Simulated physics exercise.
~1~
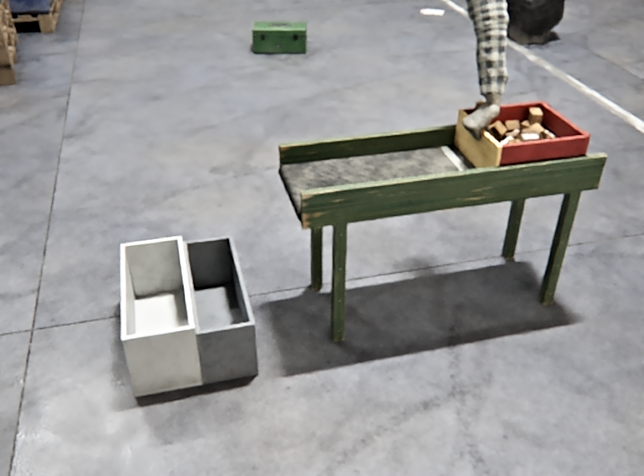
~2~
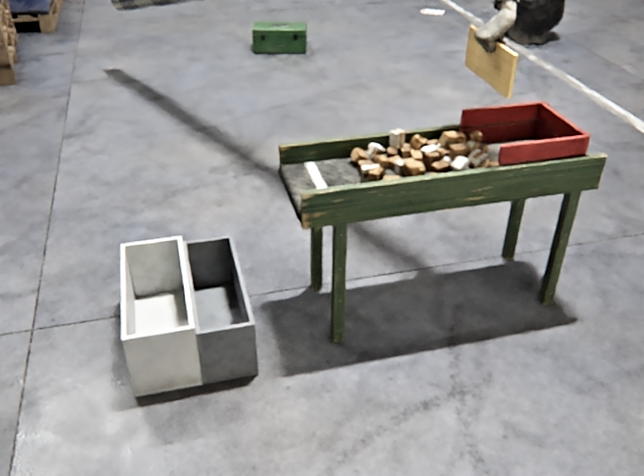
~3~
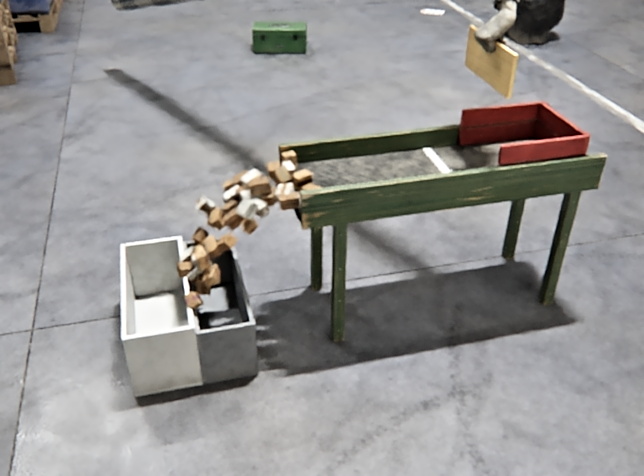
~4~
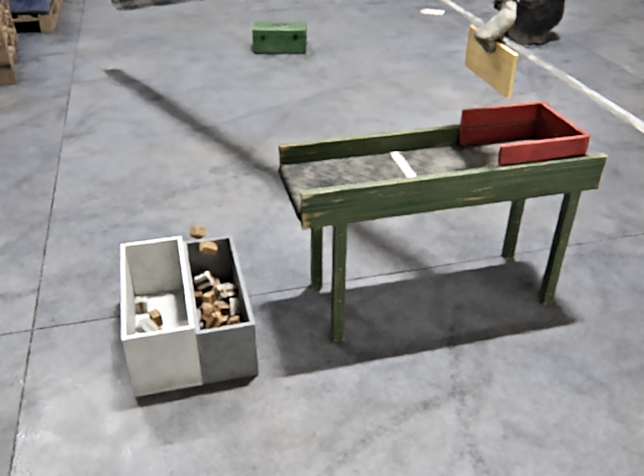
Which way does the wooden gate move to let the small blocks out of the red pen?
The gate moves up, lifted clear of the red pen.
